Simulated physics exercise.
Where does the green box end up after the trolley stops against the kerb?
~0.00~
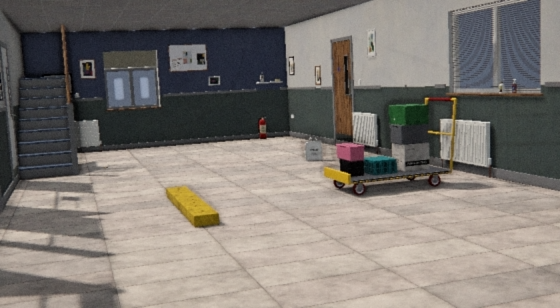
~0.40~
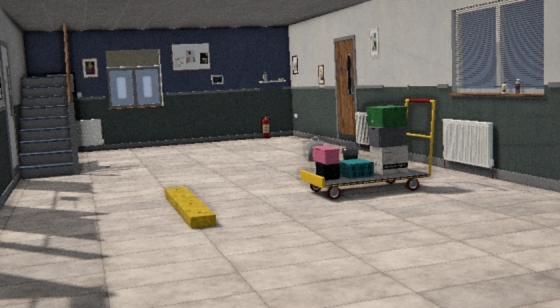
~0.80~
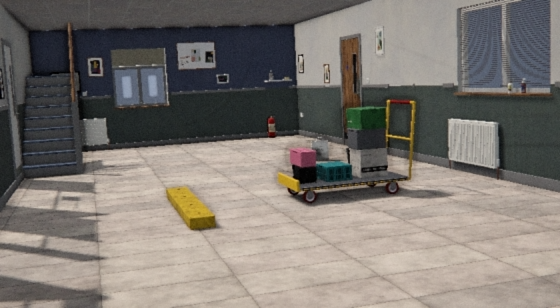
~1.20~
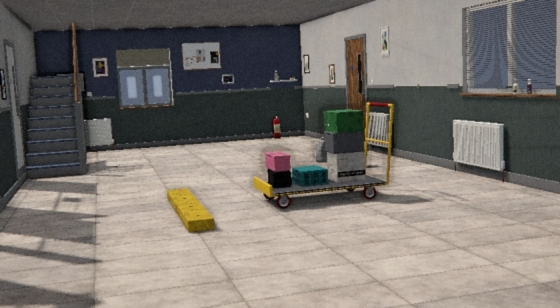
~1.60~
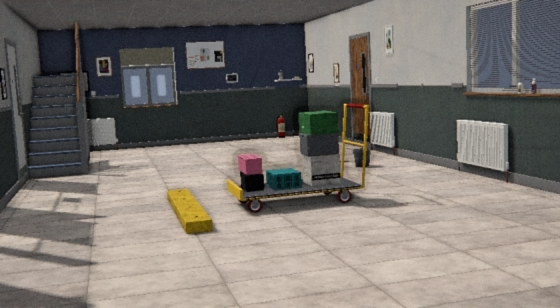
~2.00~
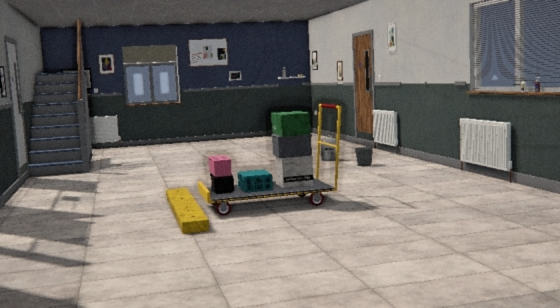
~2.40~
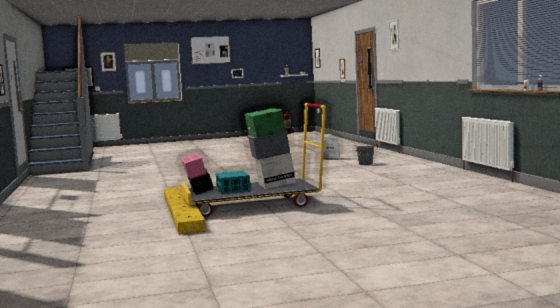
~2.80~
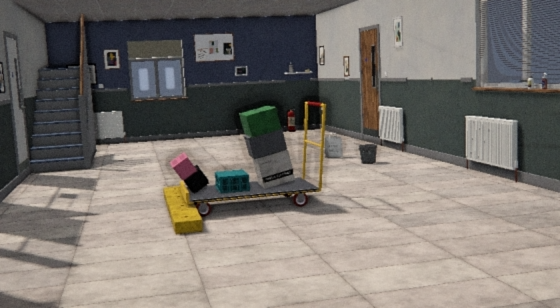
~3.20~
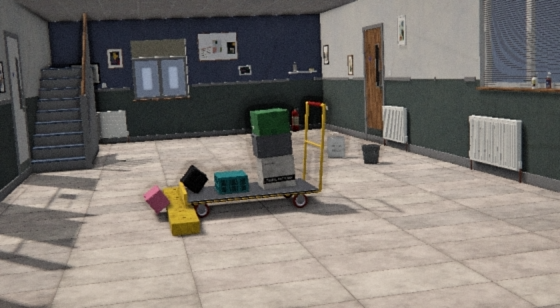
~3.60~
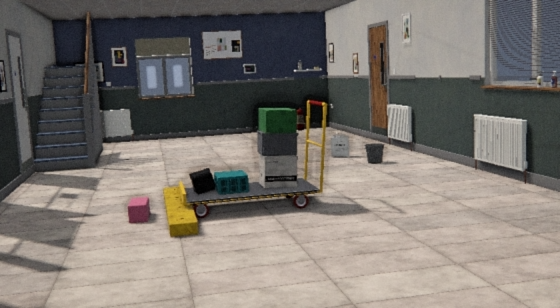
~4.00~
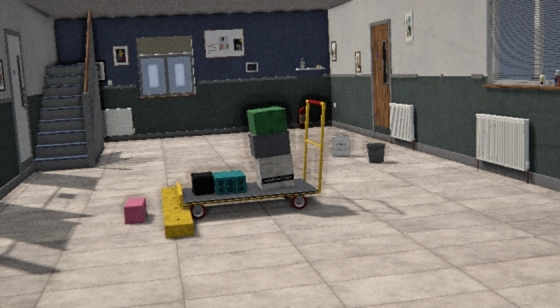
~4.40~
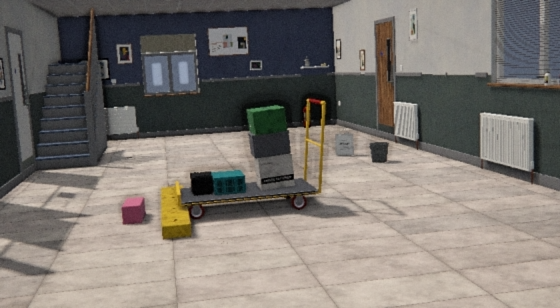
It stays aboard the trolley, still on top of the rear stack near the handle, which leans slightly forward.
